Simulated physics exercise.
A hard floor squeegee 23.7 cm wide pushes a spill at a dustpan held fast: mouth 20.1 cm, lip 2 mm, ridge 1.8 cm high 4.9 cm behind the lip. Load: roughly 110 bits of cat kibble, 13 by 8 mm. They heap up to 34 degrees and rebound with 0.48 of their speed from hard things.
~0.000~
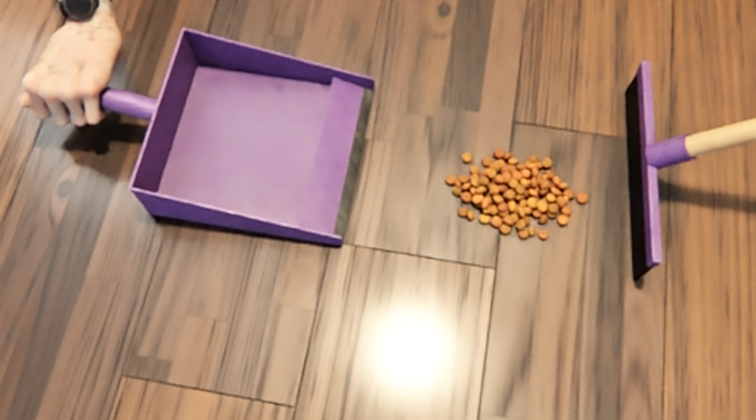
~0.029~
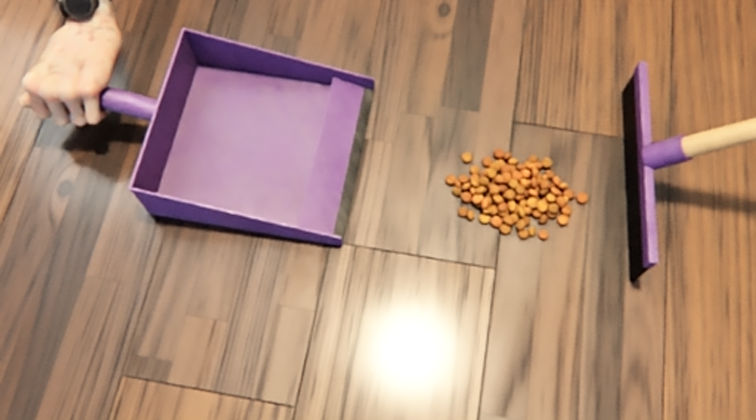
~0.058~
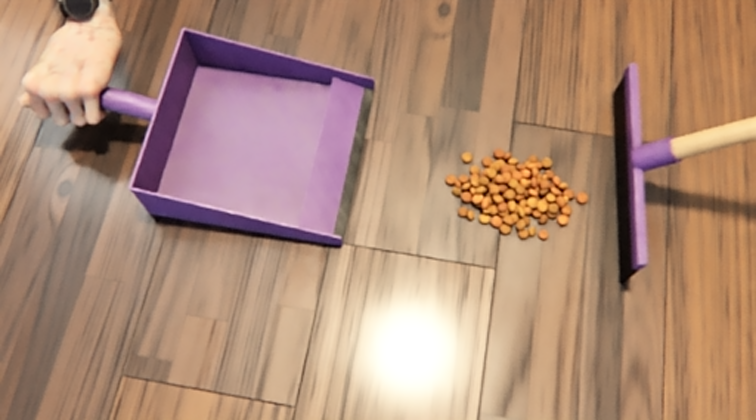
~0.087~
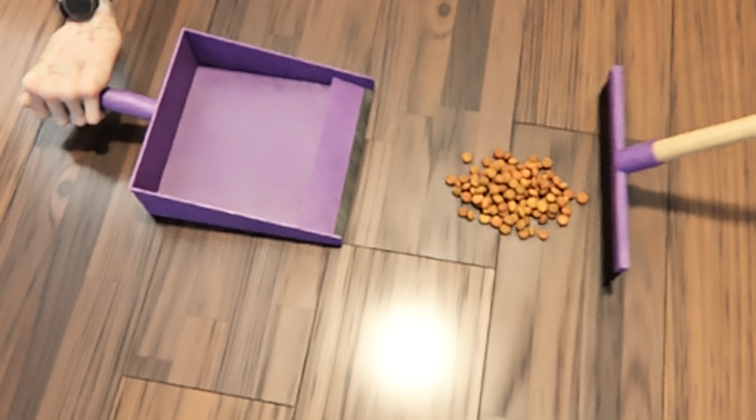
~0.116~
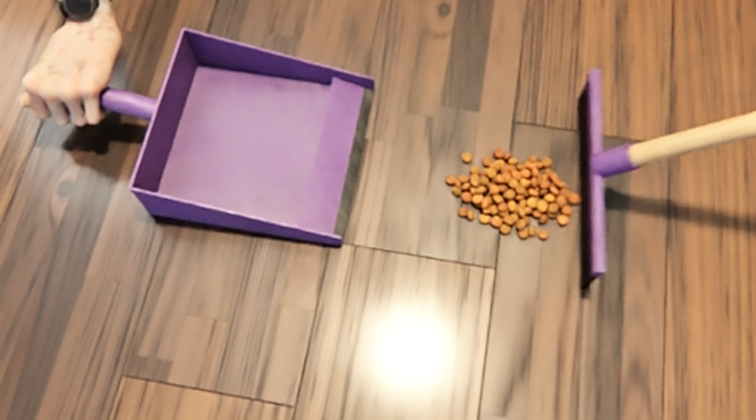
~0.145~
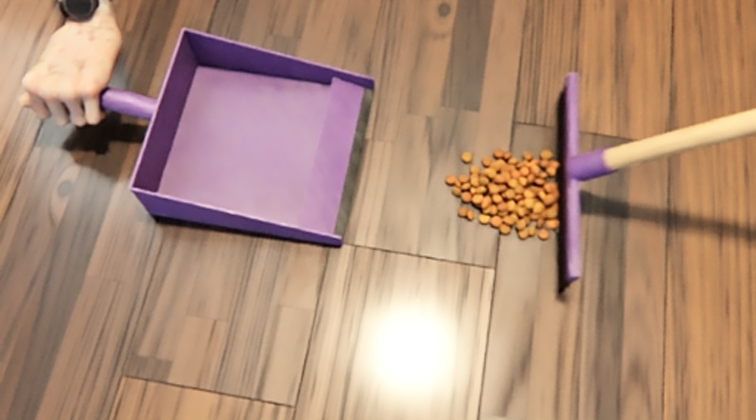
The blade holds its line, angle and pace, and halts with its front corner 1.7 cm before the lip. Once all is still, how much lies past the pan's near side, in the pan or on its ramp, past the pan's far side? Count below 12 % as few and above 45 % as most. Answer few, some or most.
Near side: Some, pan: Some, far side: Few.
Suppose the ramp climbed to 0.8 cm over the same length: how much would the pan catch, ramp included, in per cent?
It would be near 50 per cent.
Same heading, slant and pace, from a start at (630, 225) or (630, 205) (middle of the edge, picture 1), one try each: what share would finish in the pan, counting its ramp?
Some 35 and 35 per cent.
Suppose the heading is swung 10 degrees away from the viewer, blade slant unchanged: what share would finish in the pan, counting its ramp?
In that case some 45 per cent.
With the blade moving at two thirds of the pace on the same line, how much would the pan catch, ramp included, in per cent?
Then about 35 per cent.
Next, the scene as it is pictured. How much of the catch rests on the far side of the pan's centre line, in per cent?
About 20 per cent.
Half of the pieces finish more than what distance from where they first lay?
Some 20 cm.
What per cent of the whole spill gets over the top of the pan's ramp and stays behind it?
About 5 per cent.
Then, at 0.28 s, middle of the blade 12 cm from the lip; 0 % over the lip, far side 0 %, near side 5 %.
Then, at 0.36 s, middle of the blade 5 cm from the lip; 0 % over the lip, far side 0 %, near side 10 %.
After 0.59 s, middle of the blade 3 cm from the lip; 40 % over the lip, far side 0 %, near side 20 %.
At rest (1.2 s), near side 20 %, pan 40 %, far side 0 %, in front of the lip or behind the blade 40 %.
